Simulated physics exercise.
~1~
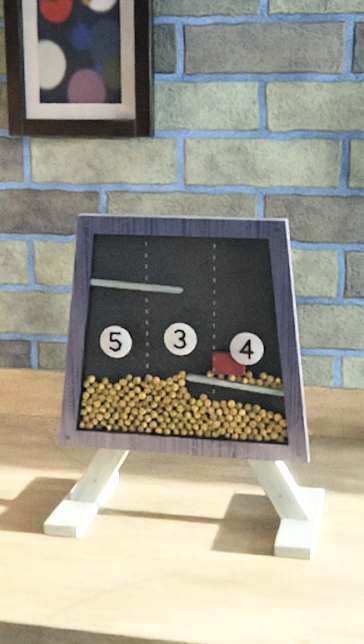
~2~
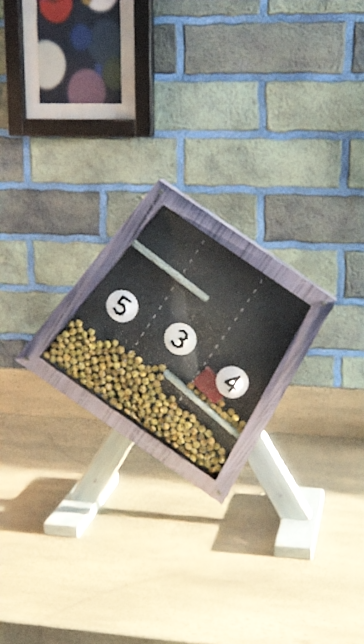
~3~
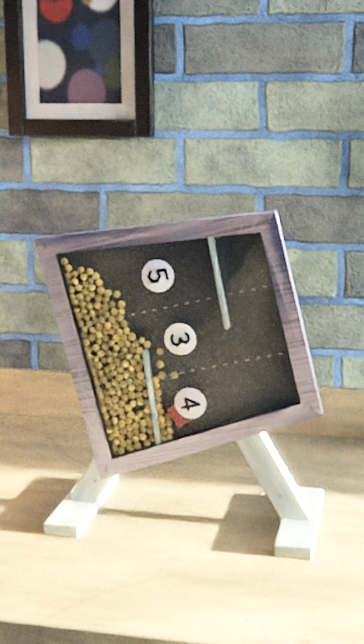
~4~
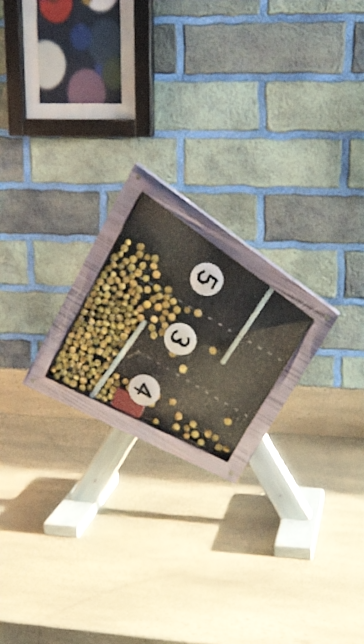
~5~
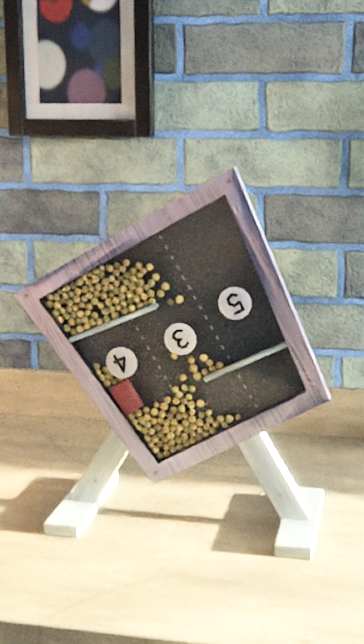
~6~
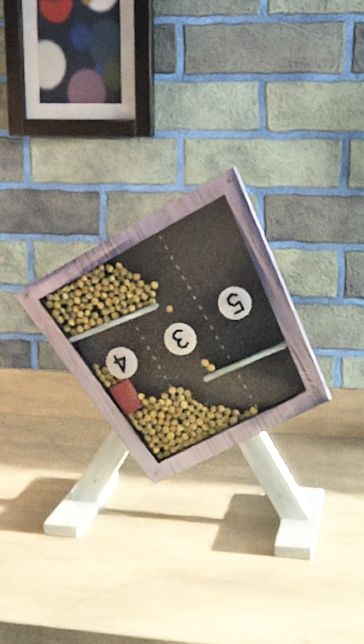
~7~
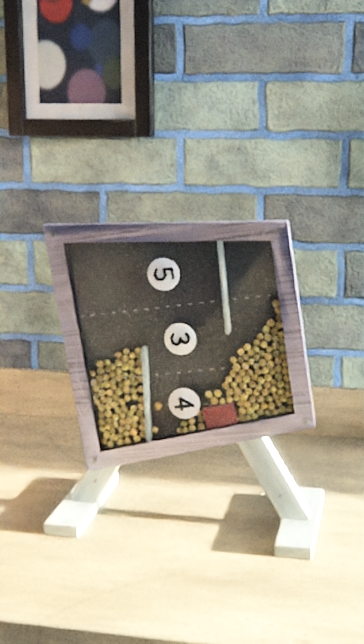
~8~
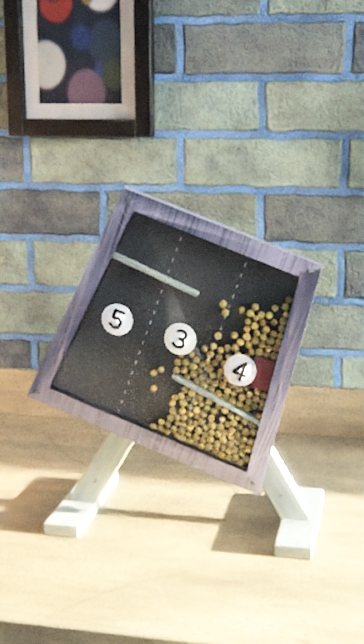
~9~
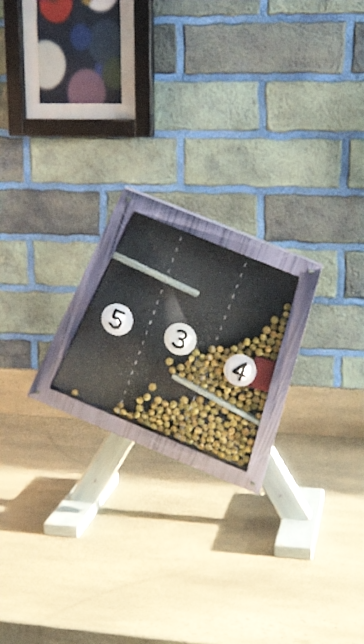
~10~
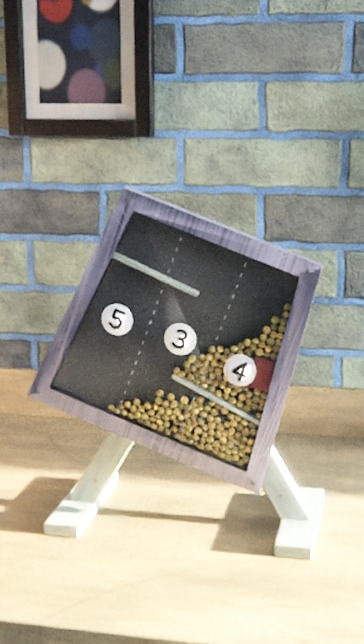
A shallow, purple-grey framed box of pale yellowish beads stands on white feet on a wooden surface, seen from the front by a still camera, before a blue-jointed brick wall with a dotted picture at upper left. Inside its dark window are numbered strips, two pale ledges and a red block. The box turns clockwise well past its side, and the beads slide left, then split between a ledge and the bottom corner. It pauses, then swings back counterclockwise, sending beads and block rightward. It stops still tilted clockwise, the beads heaped at lower right around the lower ledge, the block against the right side.
